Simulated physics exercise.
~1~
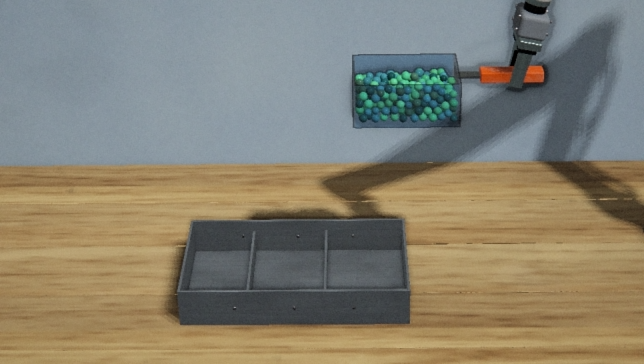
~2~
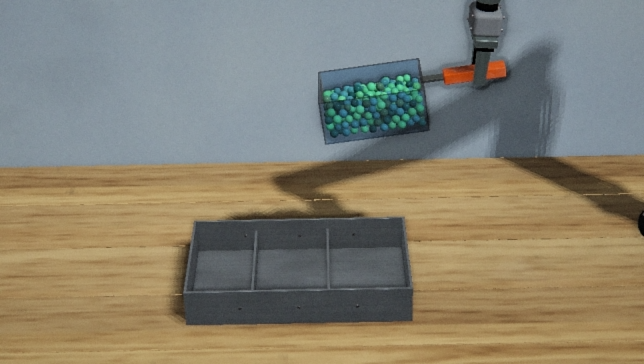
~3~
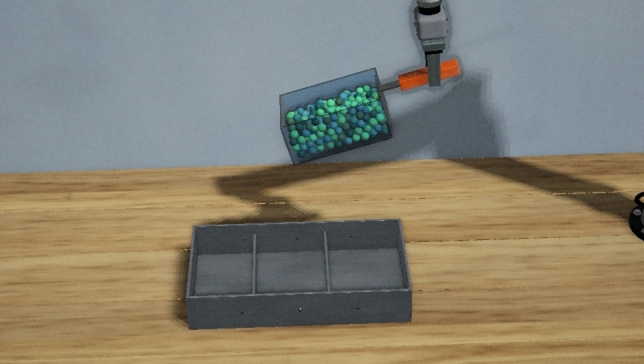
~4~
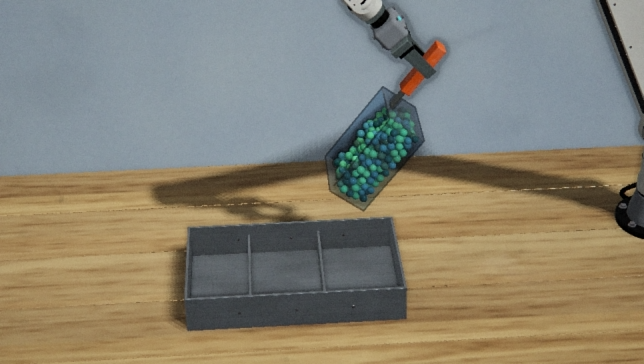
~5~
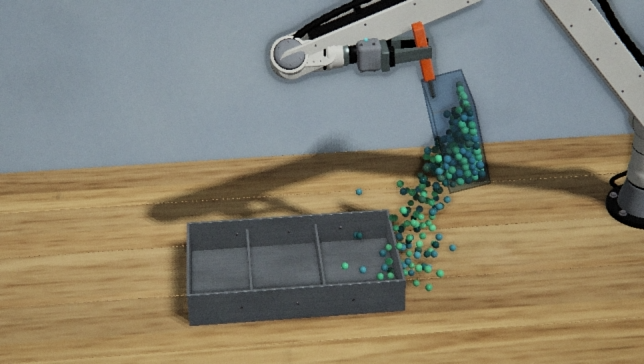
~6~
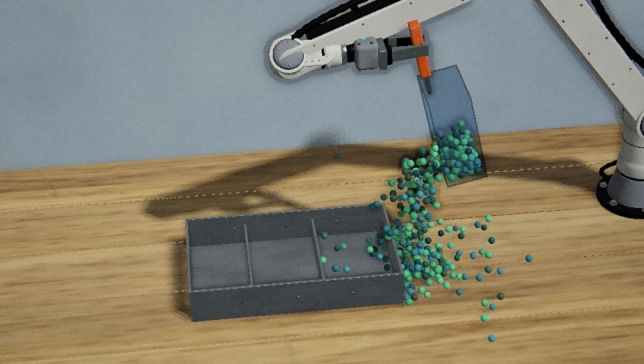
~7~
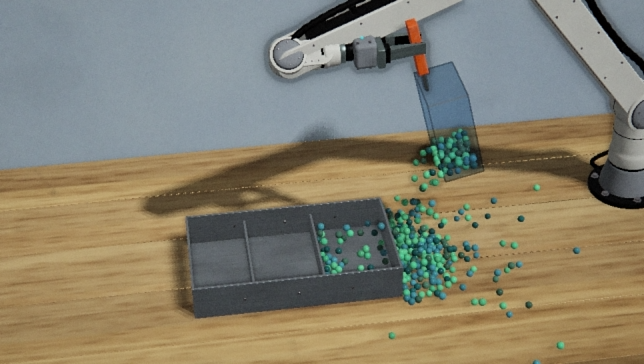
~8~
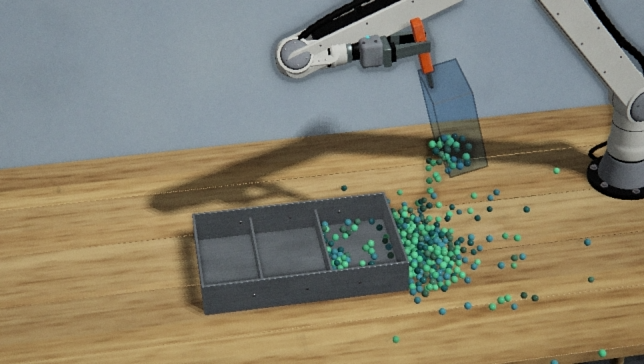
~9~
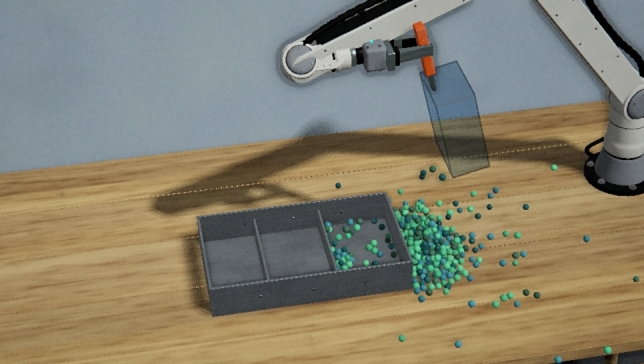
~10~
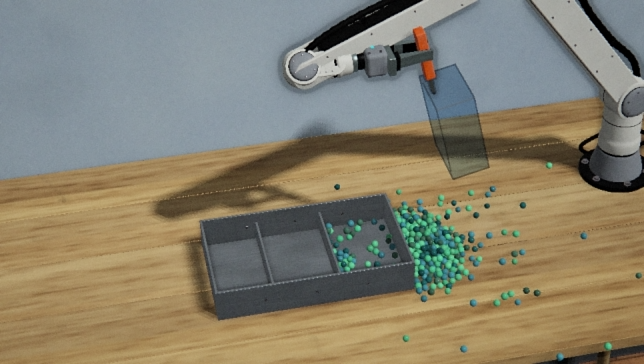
On a wooden table, a robot arm carried a clear box of green and blue balls left toward a grey divided crate, then tipped it, spilling most in a heap beside the crate's right end while some landed in its right-hand section.
